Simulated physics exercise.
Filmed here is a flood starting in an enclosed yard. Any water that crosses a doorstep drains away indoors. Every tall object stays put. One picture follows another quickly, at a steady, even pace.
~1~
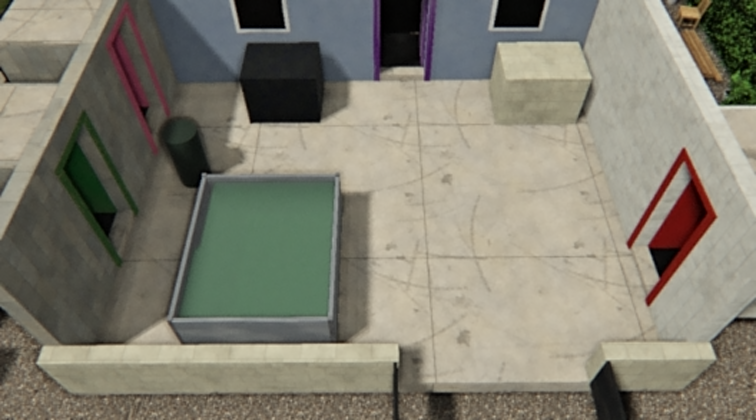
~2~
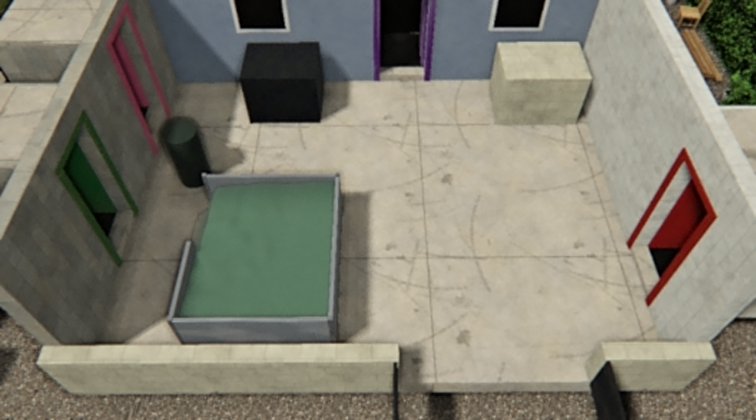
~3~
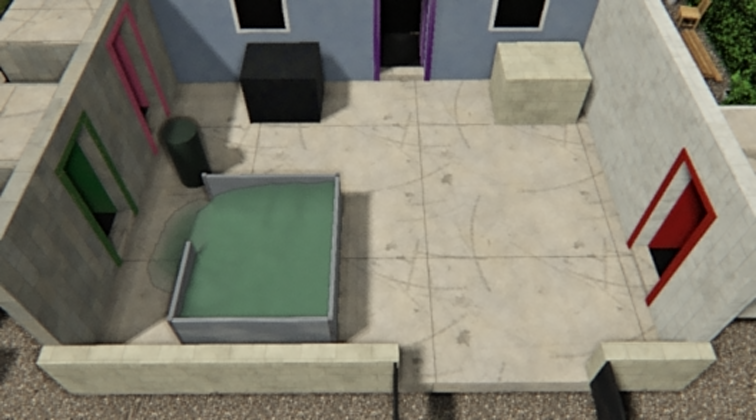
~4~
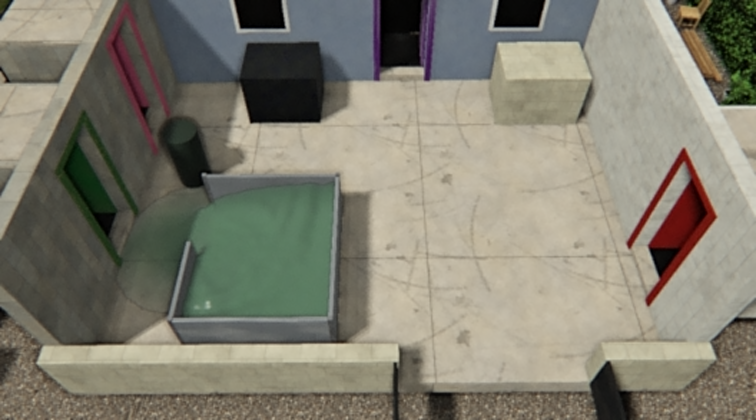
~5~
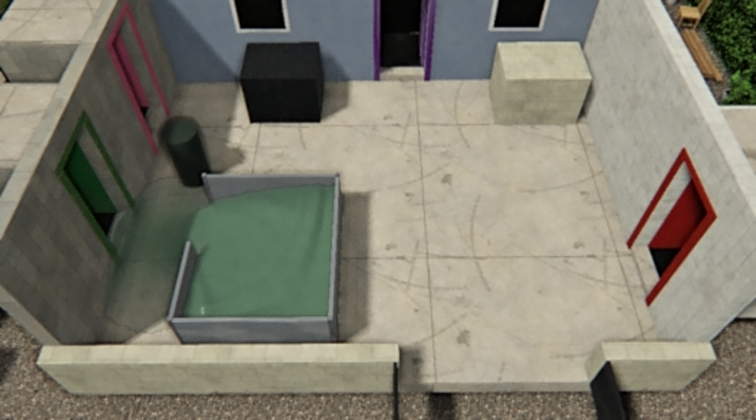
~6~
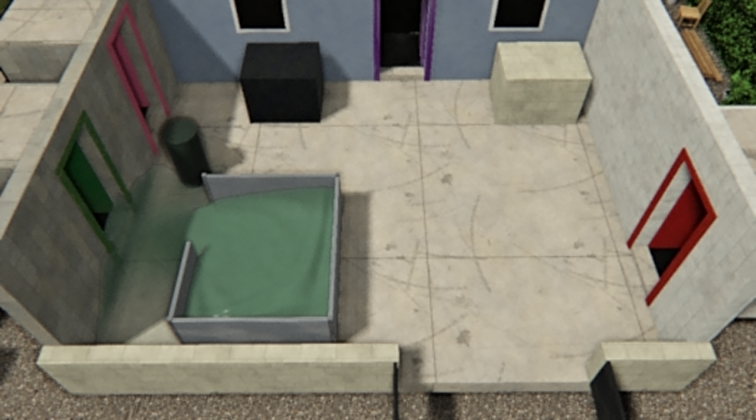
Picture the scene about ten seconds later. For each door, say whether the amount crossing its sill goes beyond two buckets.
As I see it, the pink door sees no more than two buckets come in, the purple door sees no more than two buckets come in, the red door sees no more than two buckets come in, the green door sees more than two buckets come in.
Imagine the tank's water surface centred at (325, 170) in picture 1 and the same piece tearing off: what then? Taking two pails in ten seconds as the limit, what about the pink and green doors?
Briefly, pink door ends up above while green door ends up above.
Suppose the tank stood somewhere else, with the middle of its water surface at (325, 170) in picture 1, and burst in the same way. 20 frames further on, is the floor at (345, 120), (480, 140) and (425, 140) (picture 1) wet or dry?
Going through the three spots in turn: Stays untouched, stays untouched, stays untouched.
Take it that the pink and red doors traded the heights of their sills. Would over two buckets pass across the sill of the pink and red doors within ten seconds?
Pink: Beyond the limit; red: Within the limit.
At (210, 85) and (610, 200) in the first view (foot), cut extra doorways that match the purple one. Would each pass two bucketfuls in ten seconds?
The first new door crosses the line, and the second stays below the line.
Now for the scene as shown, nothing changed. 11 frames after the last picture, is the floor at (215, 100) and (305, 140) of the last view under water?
Soaked, not wet.
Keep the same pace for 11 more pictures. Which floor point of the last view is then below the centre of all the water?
I'd place it roughly at (227, 254).
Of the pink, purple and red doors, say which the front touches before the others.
I'd say it's the door marked pink.
A moment on, water covers 15 % of the floor; the pink door wet at the sill, nothing in, the purple door not reached, the red door not reached, the green door far over two buckets in.
Next, water covers 25 % of the floor; the pink door wet at the sill, nothing in, the purple door not reached, the red door not reached, the green door far over two buckets in.
Then, water covers 35 % of the floor; the pink door wet at the sill, nothing in, the purple door wet at the sill, nothing in, the red door not reached, the green door far over two buckets in.
Later, water covers 65 % of the floor; the pink door wet at the sill, nothing in, the purple door wet at the sill, nothing in, the red door wet at the sill, nothing in, the green door far over two buckets in.
In the end, water covers 90 % of the floor; the pink door wet at the sill, nothing in, the purple door wet at the sill, nothing in, the red door wet at the sill, nothing in, the green door far over two buckets in.
